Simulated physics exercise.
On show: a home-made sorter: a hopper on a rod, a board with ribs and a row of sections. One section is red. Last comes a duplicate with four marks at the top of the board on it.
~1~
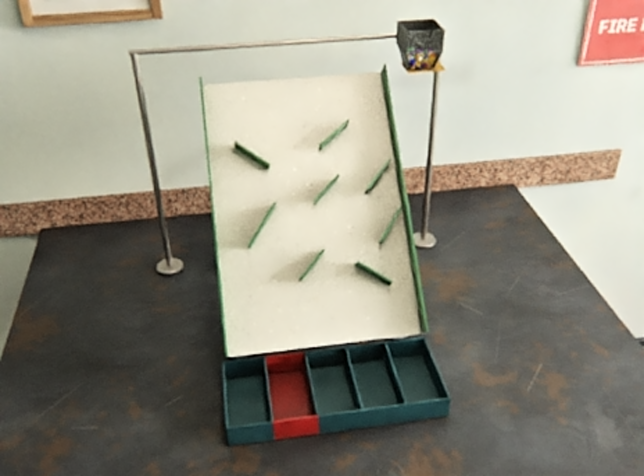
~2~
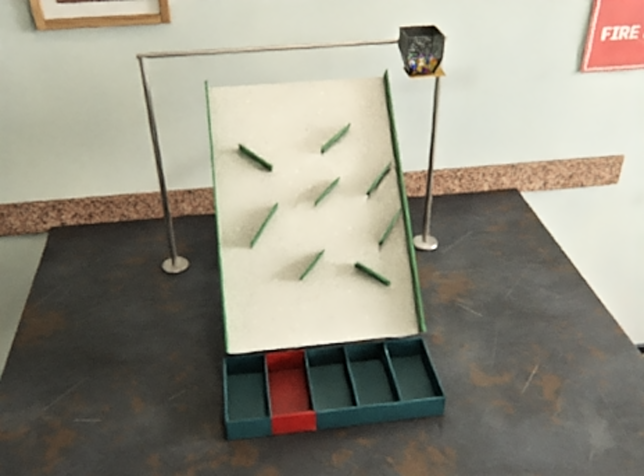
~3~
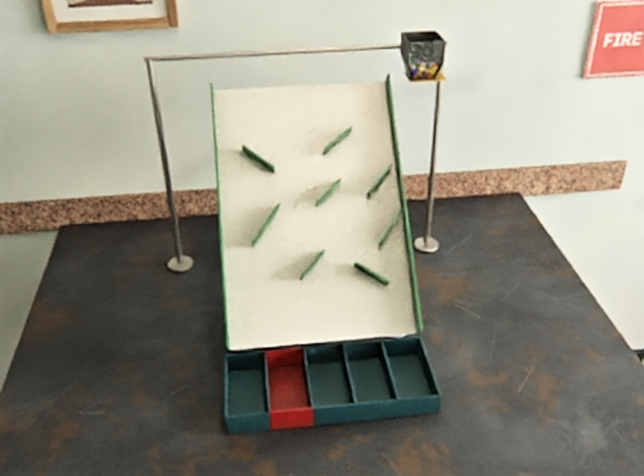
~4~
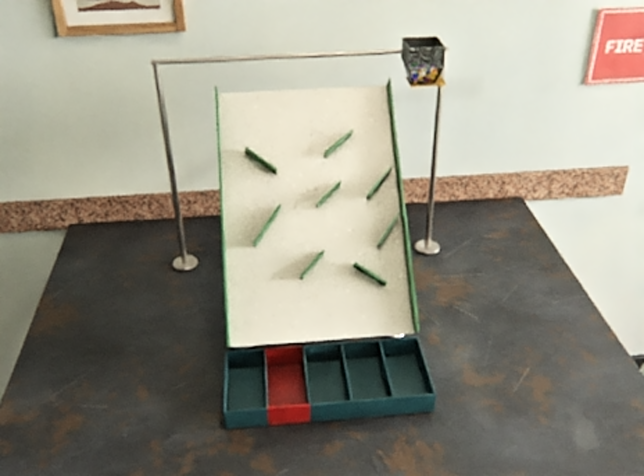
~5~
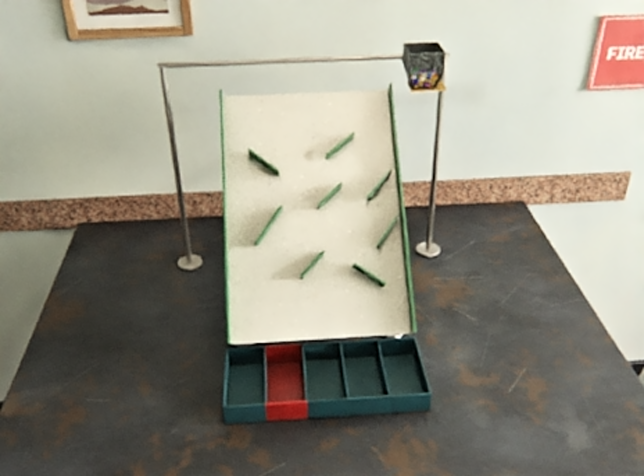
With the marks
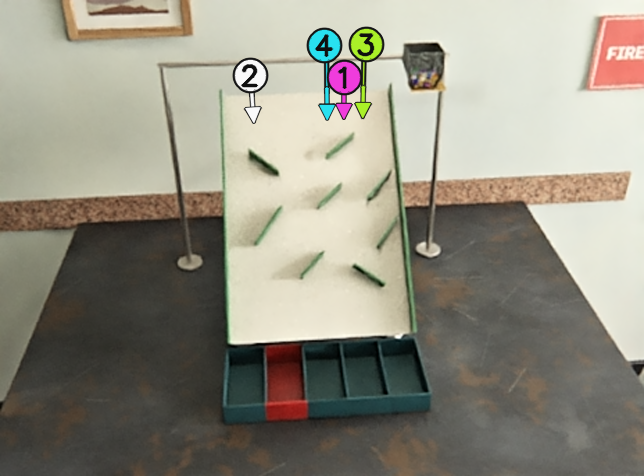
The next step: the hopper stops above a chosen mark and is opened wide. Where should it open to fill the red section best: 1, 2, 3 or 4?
Choose 4.
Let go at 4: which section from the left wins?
The second from the left.
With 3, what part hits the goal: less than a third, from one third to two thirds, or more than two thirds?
Less than a third.
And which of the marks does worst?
Here it is mark 3.
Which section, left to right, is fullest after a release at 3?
The third.
On the marked copy, mark 1 meets the board at (343, 113); mark 2 meets the board at (253, 117); mark 3 meets the board at (362, 112); mark 4 meets the board at (327, 114).
With 1, about a third in the red section, about half in other sections, a small part held on the board.
With 2, about a third in the red section, about half in other sections, a small part held on the board, a small part outside the box.
With 3, a small part in the red section, most in other sections, a small part held on the board.
With 4, most in the red section, a small part in other sections, a small part held on the board.
